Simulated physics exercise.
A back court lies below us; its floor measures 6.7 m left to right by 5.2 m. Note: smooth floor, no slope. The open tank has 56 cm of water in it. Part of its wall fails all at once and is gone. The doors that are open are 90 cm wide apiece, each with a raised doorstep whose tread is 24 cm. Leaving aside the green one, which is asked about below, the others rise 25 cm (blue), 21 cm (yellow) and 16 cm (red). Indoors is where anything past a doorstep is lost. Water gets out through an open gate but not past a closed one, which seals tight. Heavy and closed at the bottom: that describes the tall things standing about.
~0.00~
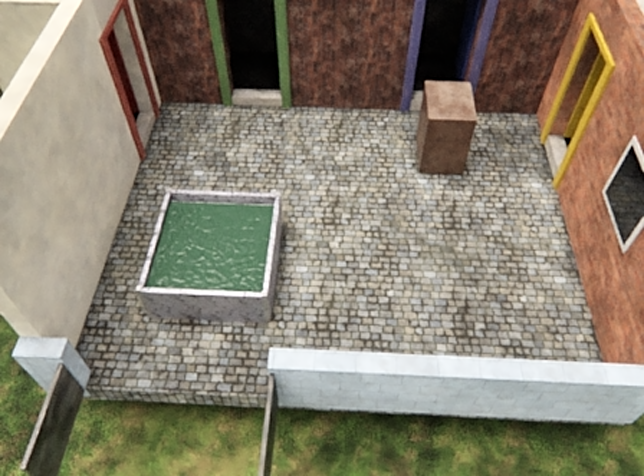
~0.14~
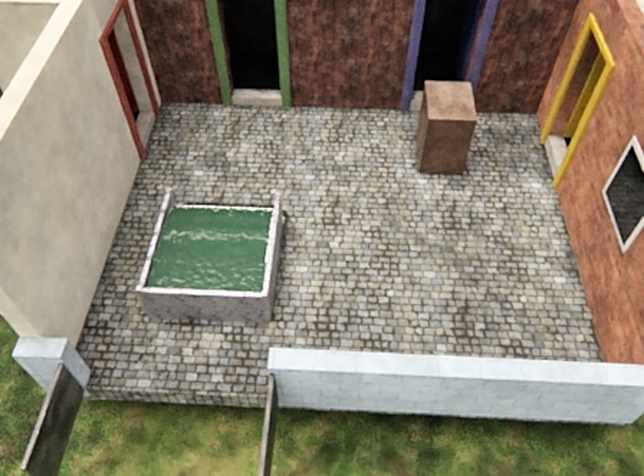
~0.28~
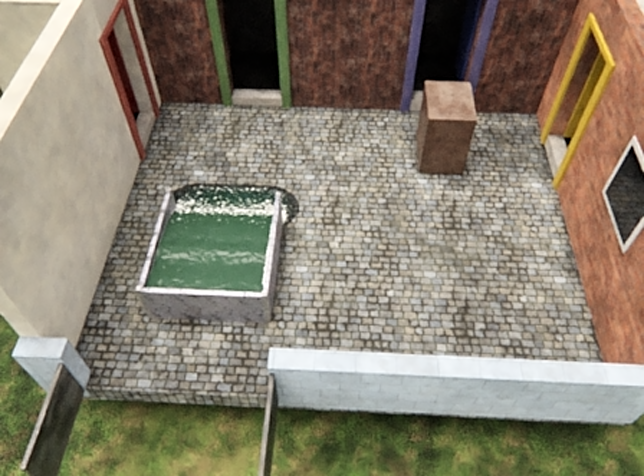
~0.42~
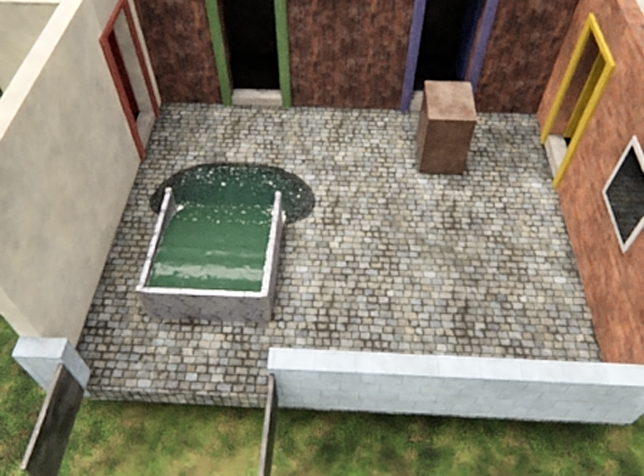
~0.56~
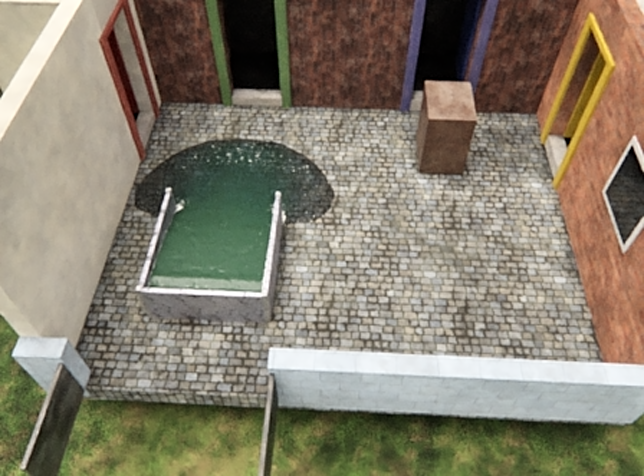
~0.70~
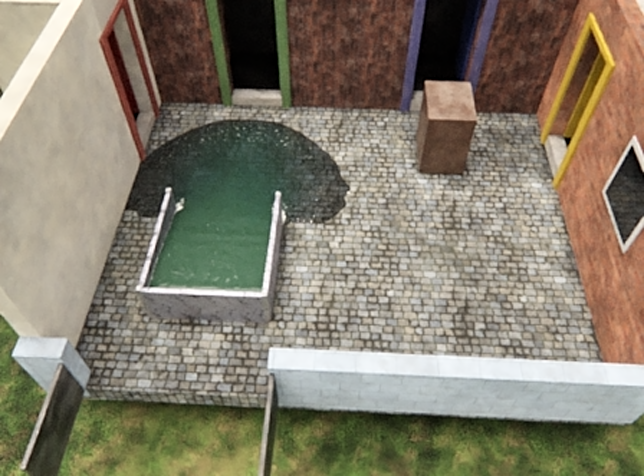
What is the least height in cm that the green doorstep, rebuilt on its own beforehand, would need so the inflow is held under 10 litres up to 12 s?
Around 24 cm would be enough.
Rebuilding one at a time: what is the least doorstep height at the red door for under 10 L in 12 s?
For red, a step near 17 cm.
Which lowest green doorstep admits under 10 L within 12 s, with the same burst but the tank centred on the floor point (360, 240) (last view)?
At least roughly 10.5 cm high.
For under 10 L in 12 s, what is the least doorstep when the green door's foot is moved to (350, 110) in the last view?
Close to 11.5 cm at the least.
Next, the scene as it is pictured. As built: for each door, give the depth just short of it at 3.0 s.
Centimetres: Green = 19, blue = 7, yellow = 0, red = 18.
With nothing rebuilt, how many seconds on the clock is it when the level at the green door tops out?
Roughly 1.8 s.
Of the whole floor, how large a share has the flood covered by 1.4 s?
30 %.
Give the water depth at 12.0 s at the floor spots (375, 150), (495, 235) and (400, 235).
In that order: 3, 5 and 3 cm.
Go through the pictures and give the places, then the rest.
The open tank at (214, 243) is whole and still, 56 cm deep; the green door at (252, 57) is dry, in the first picture.
The front is at a hidden place, 0.3 m from the gap on the far side; 0.4 m2 of floor is wet, 56 cm left at the back, in the second picture.
The gap is on the far side, the front 0.7 m out at (235, 187); the back of the open tank holds 56 cm, in the third picture.
The front is at (210, 167), 1.2 m from the gap on the far side; 2.2 m2 of floor is wet, 54 cm left at the back, in the fourth picture.
Water pours out on the far side and has run 1.8 m, to (233, 142); about 6 cm deep outside, 47 cm at the back, in the fifth picture.
The front is at (227, 123), 2.2 m from the gap on the far side; 5.2 m2 of floor is wet, 48 cm left at the back; the green door at (252, 57), 2.8 m from the gap, is still 0.5 m from the nearest water, in the sixth picture.
After 1.4 s water covers 30 % of the floor; 27 cm at the green door, 12 litres in over its 17 cm doorstep.
After 3.0 s water covers 35 % of the floor, deepest (20 cm) near (168, 115); 19 cm at the green door, 56 litres in over its 17 cm doorstep.
After 12.0 s water covers 95 % of the floor, deepest (6 cm) near (506, 390); 3 cm at the green door, 60 litres in over its 17 cm doorstep.
At the green door as built, the water arrived by 0.9 s and peaked near 28 cm at 1.8 s.
Run again over the same 12 s with other heights there, 20 litres in over 21.5 cm, 0 litres over 29 cm. The limit of 10 litres is kept from about 24 cm up.
